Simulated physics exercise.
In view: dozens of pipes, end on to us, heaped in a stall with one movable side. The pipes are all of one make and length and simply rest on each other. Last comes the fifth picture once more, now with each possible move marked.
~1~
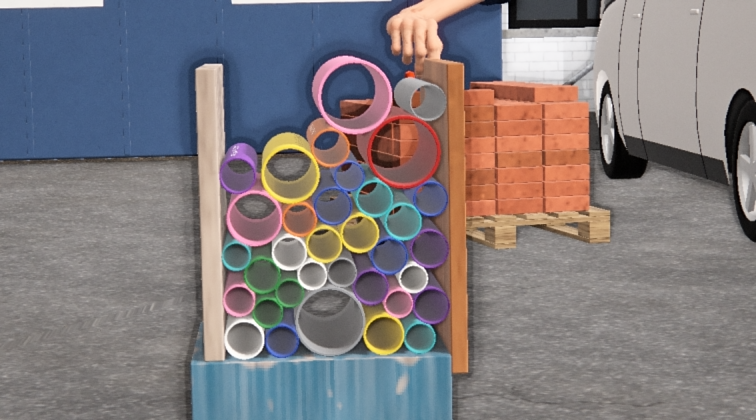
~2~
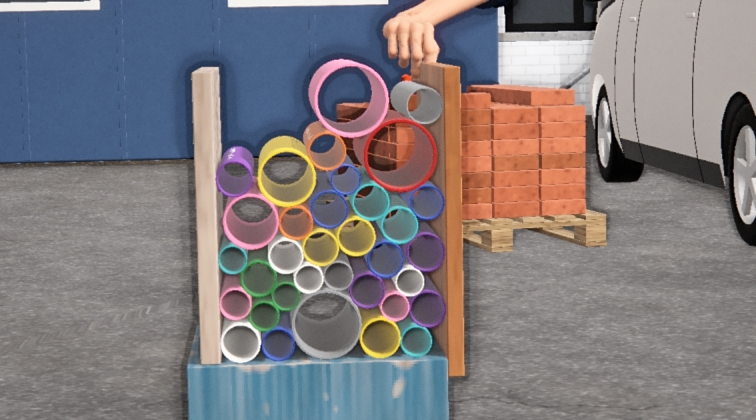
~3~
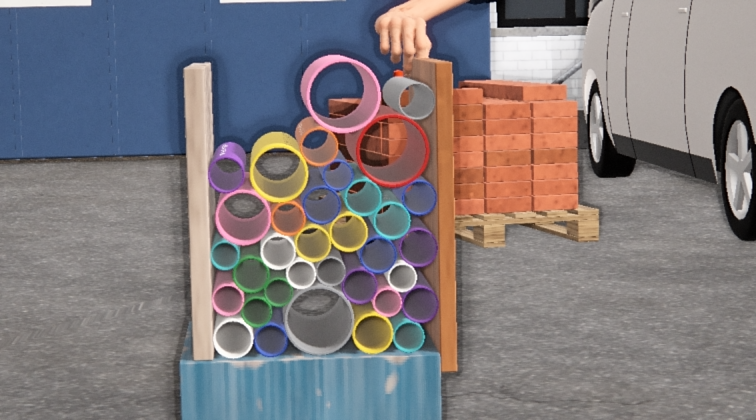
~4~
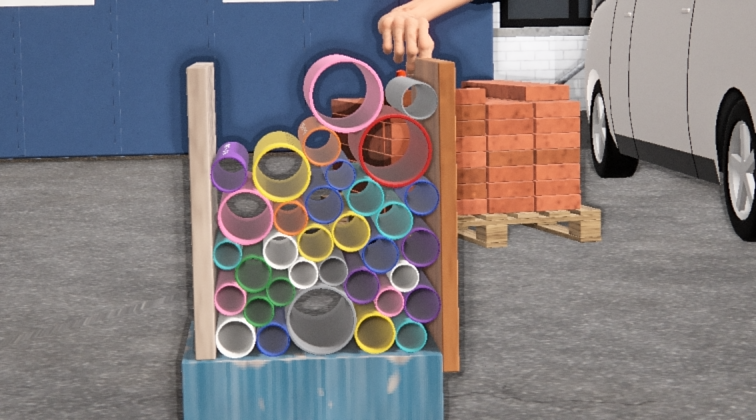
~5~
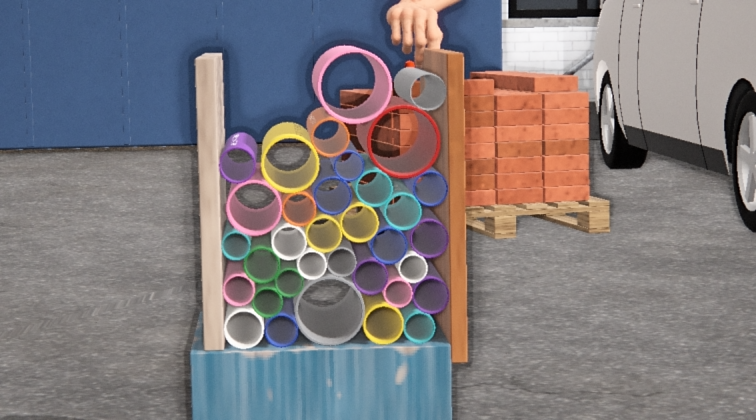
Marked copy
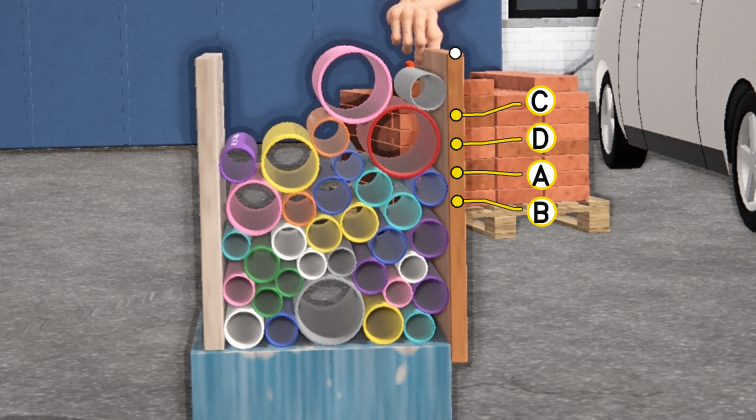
At first, colourful pipes of various widths sit heaped between two upright boards on a blue base, with a hand at the top of the right board. The whole view shifts slightly one way and then back, while the pipes, boards and hand show no clear movement relative to one another.
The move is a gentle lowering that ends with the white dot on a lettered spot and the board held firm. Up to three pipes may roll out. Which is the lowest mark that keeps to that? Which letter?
B is the limit.
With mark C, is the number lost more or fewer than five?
Fewer than five.
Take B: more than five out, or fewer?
It loses fewer than five.
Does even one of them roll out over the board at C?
No, at C.
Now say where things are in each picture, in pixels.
A green pipe (262, 276); a white pipe (289, 253); a turquoise pipe (374, 199), in the first picture.
A turquoise pipe (371, 202); a purple pipe (234, 179), in the second picture.
Side board (431, 203); a white pipe (233, 338), in the third picture.
A purple pipe (422, 304); a green pipe (281, 292), in the fourth picture.
A green pipe (262, 266); a white pipe (289, 242); a turquoise pipe (374, 188), in the fifth picture.
On the marked copy, A at (457, 173); B at (458, 201); C at (456, 115); D at (457, 144); the white dot at (456, 53).
Following B. Soon after the start, top of the board (447, 118).
Later, top of the board (448, 192).
In the end, top of the board (448, 201), one out over the board.
As for the rest, A one out over the board; C none out over the board; D one out over the board.
